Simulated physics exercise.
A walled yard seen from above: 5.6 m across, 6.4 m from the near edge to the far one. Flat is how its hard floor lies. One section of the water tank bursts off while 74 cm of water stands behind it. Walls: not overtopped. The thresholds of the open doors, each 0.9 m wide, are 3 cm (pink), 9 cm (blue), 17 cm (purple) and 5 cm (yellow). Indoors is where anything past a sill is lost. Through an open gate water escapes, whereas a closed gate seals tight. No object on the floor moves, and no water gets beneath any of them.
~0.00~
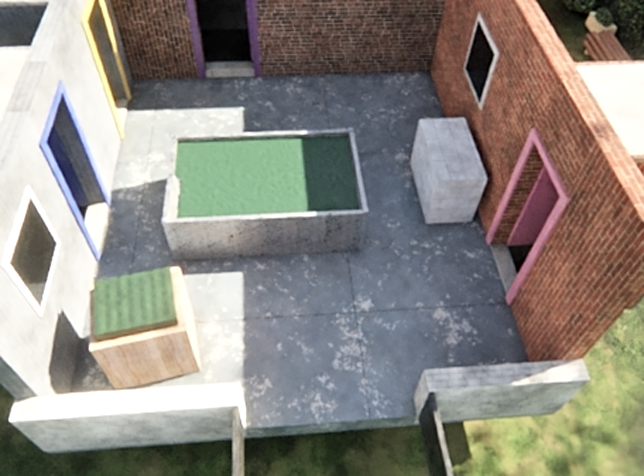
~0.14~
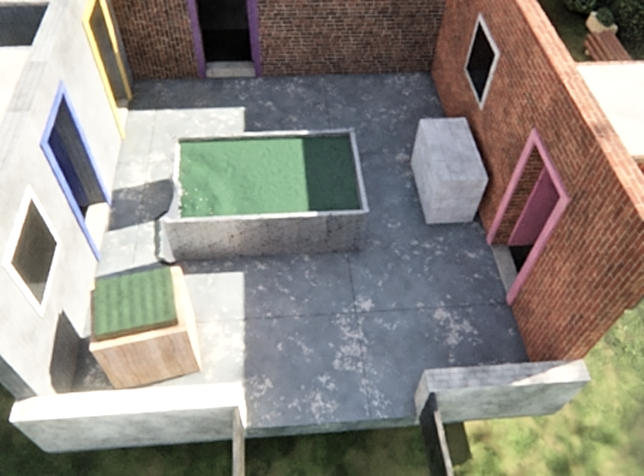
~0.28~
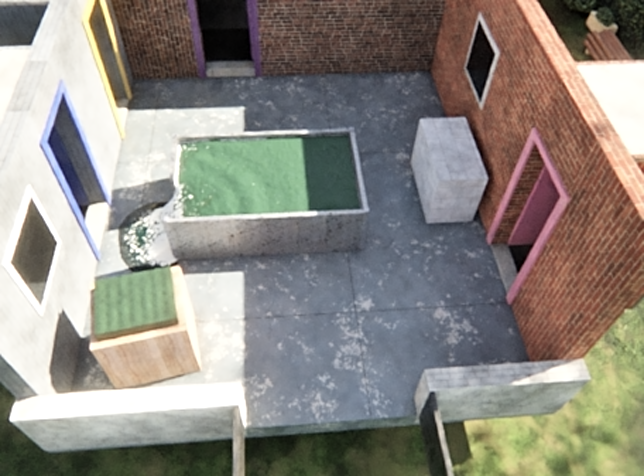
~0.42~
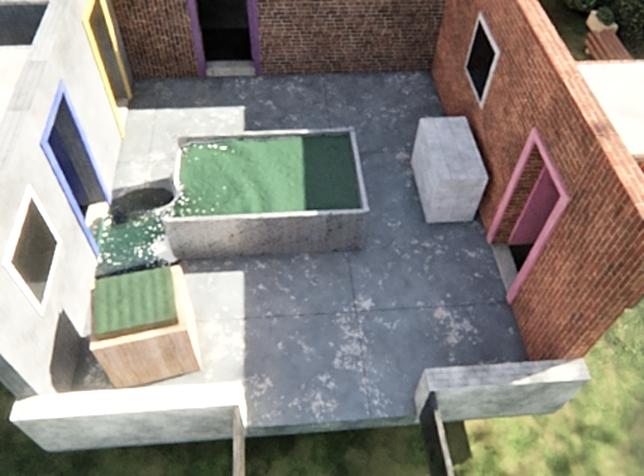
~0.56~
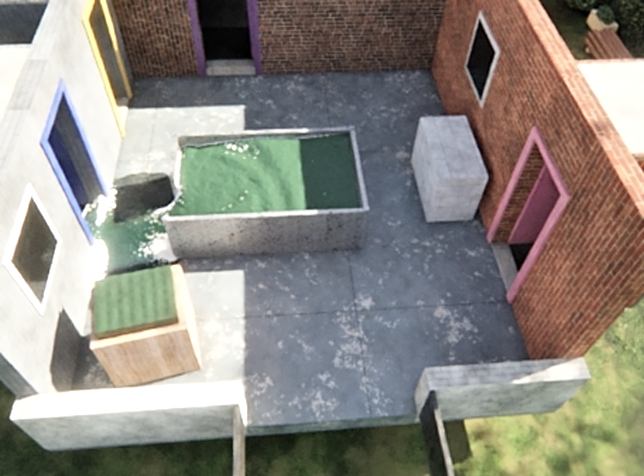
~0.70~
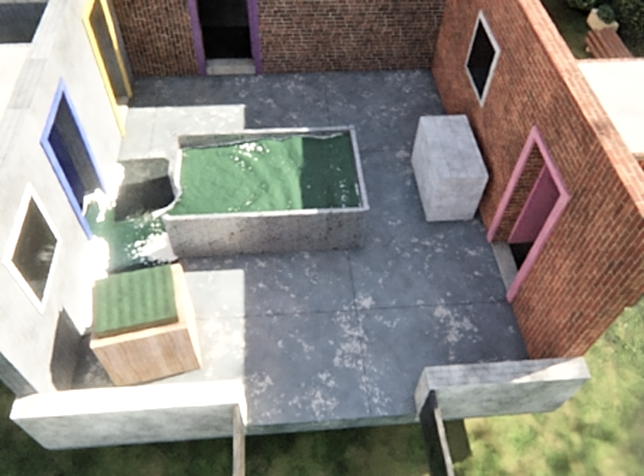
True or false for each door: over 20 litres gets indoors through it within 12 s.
Pink door - true, blue door - true, purple door - false, yellow door - false.
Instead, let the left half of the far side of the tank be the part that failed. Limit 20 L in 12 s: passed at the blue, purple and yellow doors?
Blue falls short; purple exceeds; yellow exceeds.
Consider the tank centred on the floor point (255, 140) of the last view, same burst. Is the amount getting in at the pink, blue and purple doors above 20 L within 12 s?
So the pink door tops the limit, the blue door tops the limit and the purple door keeps within it.
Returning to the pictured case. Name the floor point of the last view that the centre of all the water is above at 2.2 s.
Centre: Approx. (232, 226) px.
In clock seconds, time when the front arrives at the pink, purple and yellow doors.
Pink = 4.0 s, purple = 2.8 s, yellow = 1.1 s.
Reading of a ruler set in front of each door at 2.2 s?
You'd see pink at 0 cm, blue at 28 cm, purple at 0 cm and yellow at 3 cm.
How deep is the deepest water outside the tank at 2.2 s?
Max around 42 cm.
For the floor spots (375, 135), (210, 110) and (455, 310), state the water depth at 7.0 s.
The depths come out at 0, 3 and 6 centimetres, in the order listed.
After 1.4 s water covers 15 % of the floor and is deepest (44 cm) near (99, 253); pink door not reached, blue door 27 cm at the sill, 205 L in, purple door not reached, yellow door 3 cm at the sill, 0 L in.
After 2.2 s water covers 25 % of the floor and is deepest (42 cm) near (67, 418); pink door not reached, blue door 28 cm at the sill, 421 L in, purple door not reached, yellow door 3 cm at the sill, 0 L in.
After 3.5 s water covers 45 % of the floor and is deepest (32 cm) near (70, 403); pink door not reached, blue door 25 cm at the sill, 637 L in, purple door 5 cm at the sill, 0 L in, yellow door 2 cm at the sill, 0 L in.
After 7.0 s water covers 75 % of the floor and is deepest (18 cm) near (101, 243); pink door 8 cm at the sill, 34 L in, blue door 17 cm at the sill, 874 L in, purple door 5 cm at the sill, 0 L in, yellow door 2 cm at the sill, 0 L in.
After 12.0 s water covers 95 % of the floor and is deepest (11 cm) near (101, 243); pink door 7 cm at the sill, 104 L in, blue door 10 cm at the sill, 936 L in, purple door 4 cm at the sill, 0 L in, yellow door 3 cm at the sill, 1 L in.
